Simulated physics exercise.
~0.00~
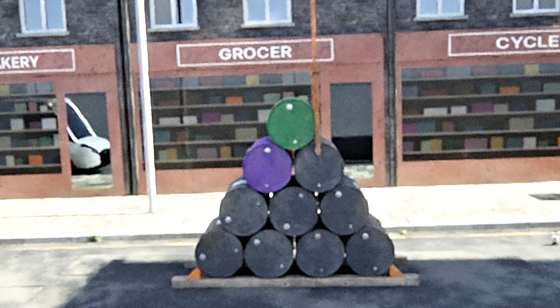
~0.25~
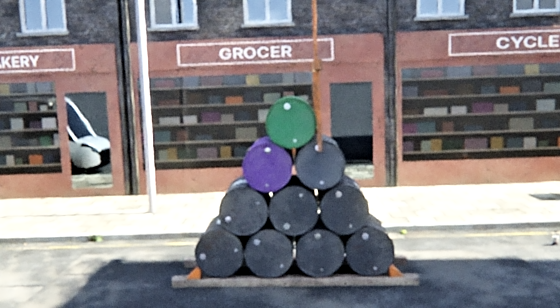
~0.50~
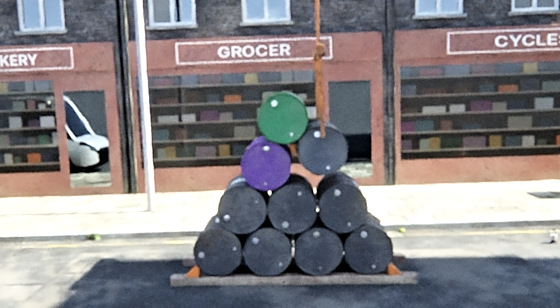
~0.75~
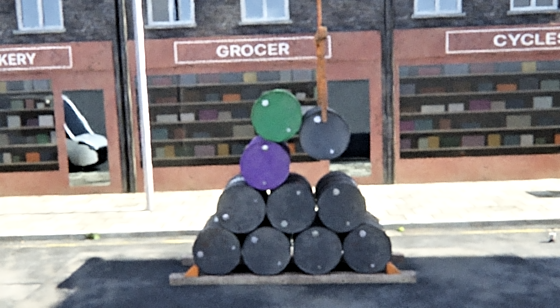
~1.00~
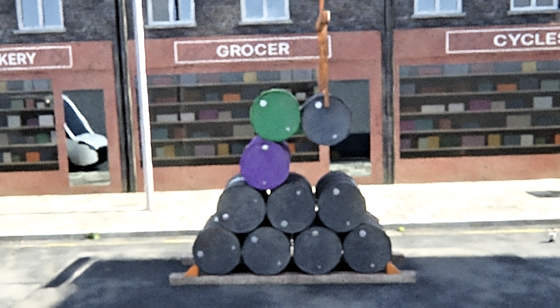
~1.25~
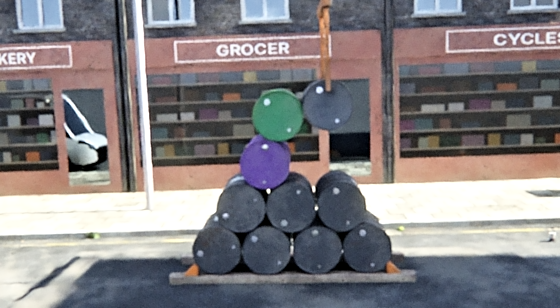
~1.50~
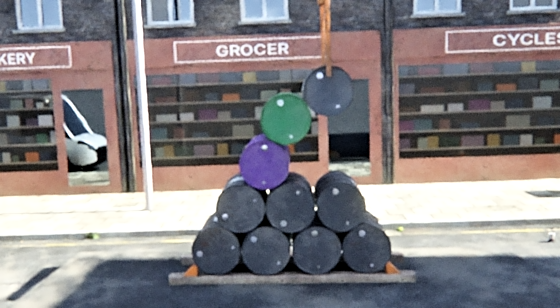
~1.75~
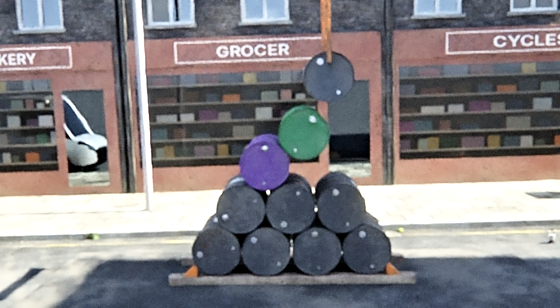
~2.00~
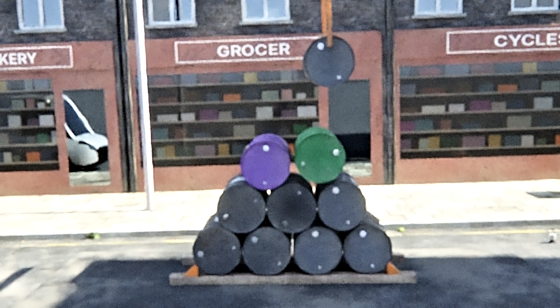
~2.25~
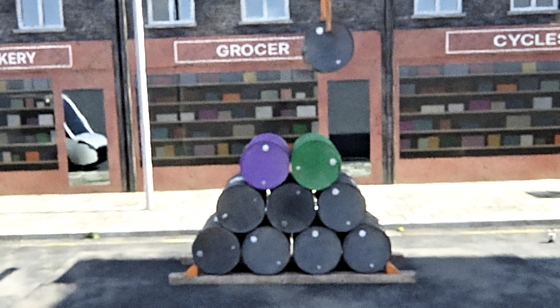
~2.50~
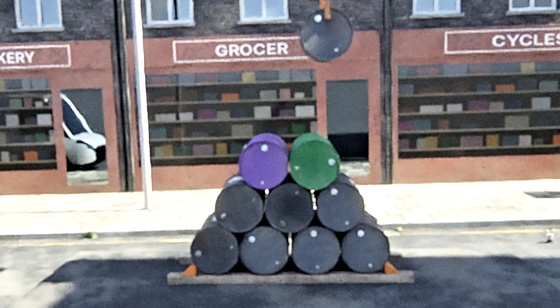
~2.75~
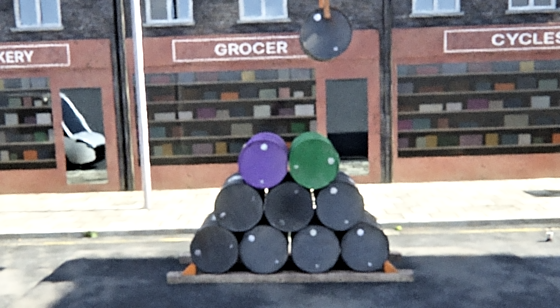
A dark drum is hoisted from the right side of a pyramid of drums on a street before a row of shops, nudging the green drum left; as it rises clear, the green one rolls down right into the gap, settling beside the unmoved purple drum.
